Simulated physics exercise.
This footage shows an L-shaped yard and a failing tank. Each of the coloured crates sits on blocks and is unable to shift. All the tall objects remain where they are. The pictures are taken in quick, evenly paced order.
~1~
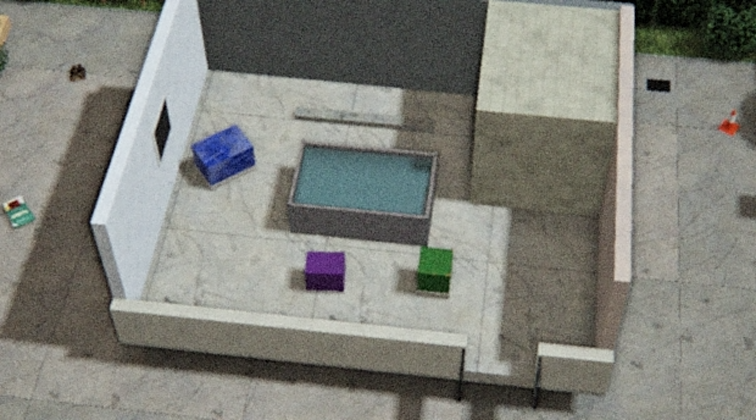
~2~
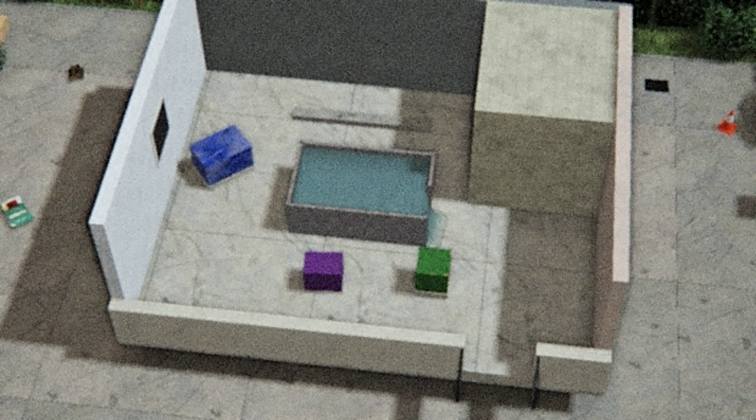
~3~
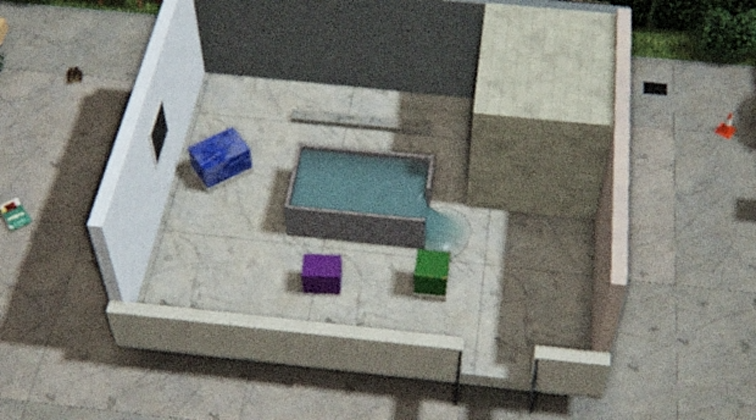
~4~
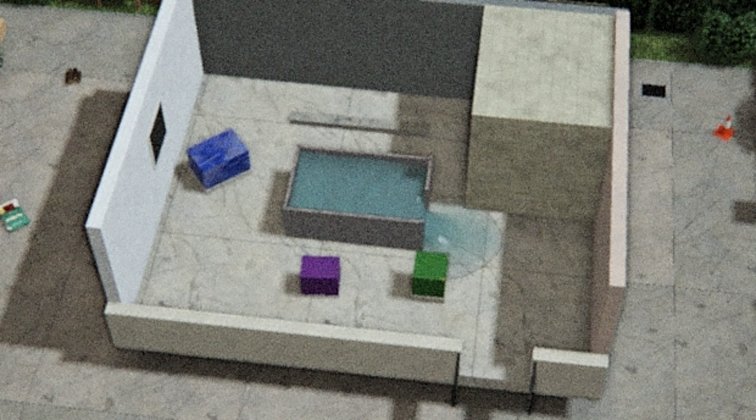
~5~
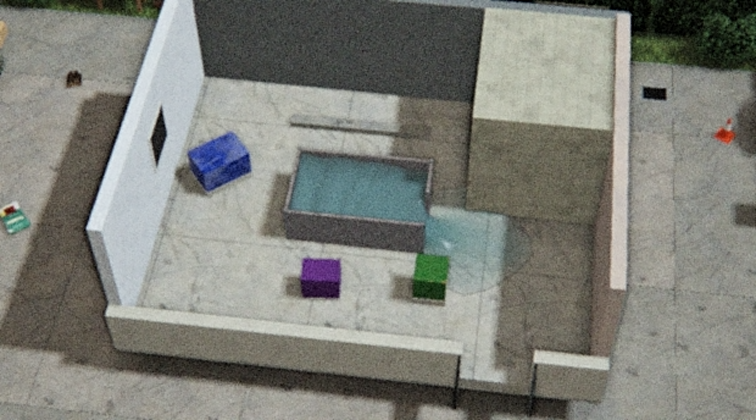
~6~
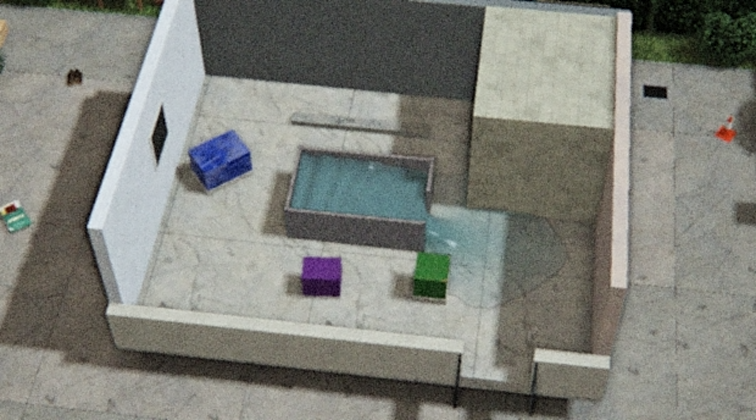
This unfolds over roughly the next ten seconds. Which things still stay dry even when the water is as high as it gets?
My prediction: The blue crate comes out dry, the green crate comes out dry, the purple crate comes out wet.
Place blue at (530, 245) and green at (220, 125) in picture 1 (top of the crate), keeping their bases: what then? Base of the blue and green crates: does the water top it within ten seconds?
Put simply, blue crate is flooded and green crate is never reached.
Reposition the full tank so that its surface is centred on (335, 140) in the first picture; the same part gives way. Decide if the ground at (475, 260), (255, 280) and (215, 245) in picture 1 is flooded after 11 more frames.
Results in order - swamped, left untouched, left untouched.
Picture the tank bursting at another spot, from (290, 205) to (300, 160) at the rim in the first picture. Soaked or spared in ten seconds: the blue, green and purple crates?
My guess is blue crate goes wet, green crate remains untouched, and purple crate goes wet.
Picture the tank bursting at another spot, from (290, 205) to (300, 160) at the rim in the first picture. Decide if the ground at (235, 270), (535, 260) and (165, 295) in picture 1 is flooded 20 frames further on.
One after the other: Flooded, no water, wet.
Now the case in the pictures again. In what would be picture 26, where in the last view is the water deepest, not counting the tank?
Deepest spot: Near (581, 360).
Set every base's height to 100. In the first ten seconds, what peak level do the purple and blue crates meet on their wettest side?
About 260 and 60 per cent.
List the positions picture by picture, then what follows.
The tank at (364, 181) is whole and still, in the first frame.
Water pours out at (425, 220) and has run to (437, 213), in the second frame.
The front is at (467, 227), out from the gap at (424, 223), in the third frame.
The front is at (497, 234), out from the gap at (422, 226), in the fourth frame.
Water pours out at (423, 228) and has run to (525, 258), in the fifth frame.
Water pours out at (424, 226) and has run to (562, 255), in the sixth frame.
A moment on, water covers 25 % of the floor; the blue crate not reached, the green crate water round its plinth, the purple crate not reached.
Next, water covers 25 % of the floor; the blue crate not reached, the green crate water round its plinth, the purple crate not reached.
Then, water covers 30 % of the floor; the blue crate not reached, the green crate water round its plinth, the purple crate not reached.
Later, water covers 45 % of the floor; the blue crate not reached, the green crate water round its plinth, the purple crate water round its plinth.
In the end, water covers 70 % of the floor; the blue crate stayed above the water, the green crate stayed above the water, the purple crate was topped.
